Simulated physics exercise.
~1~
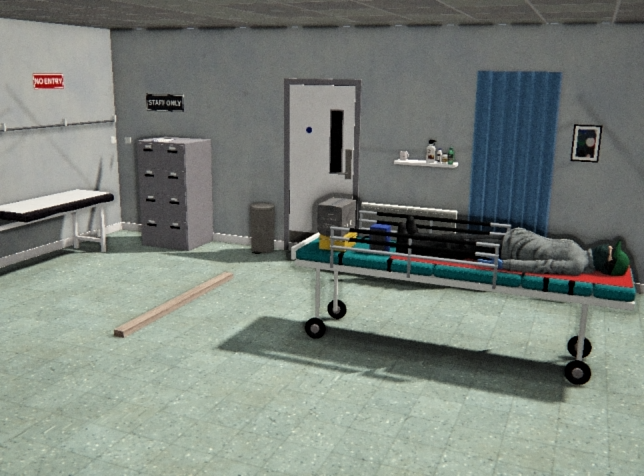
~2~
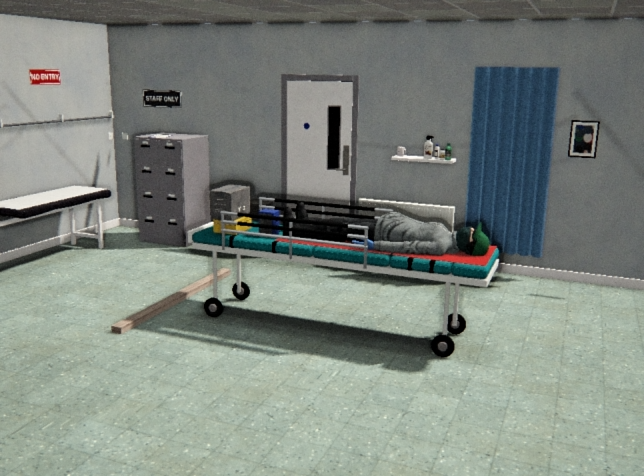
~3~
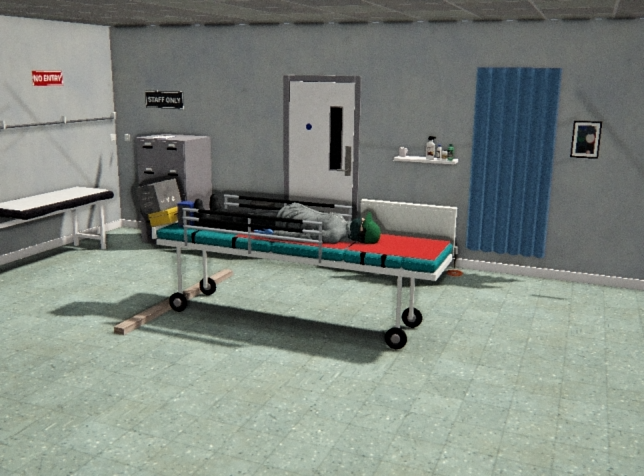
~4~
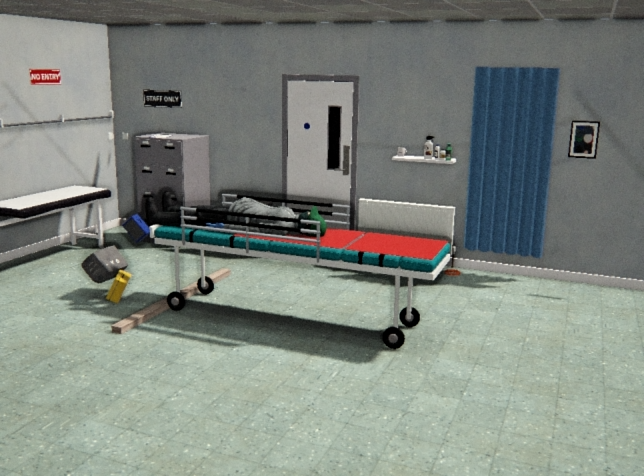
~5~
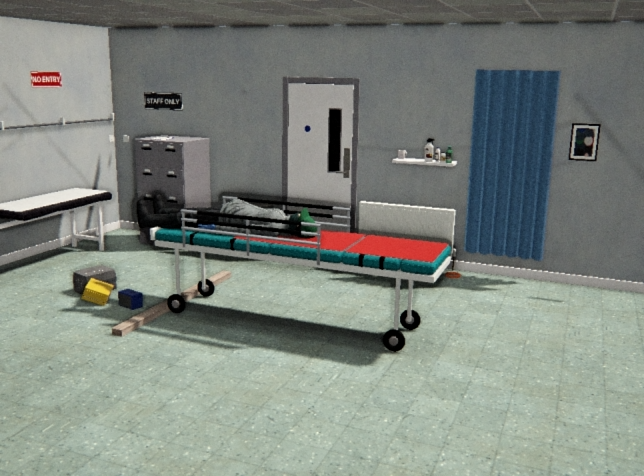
A person lying on a gurney slides left as it halts, and three items fall off.
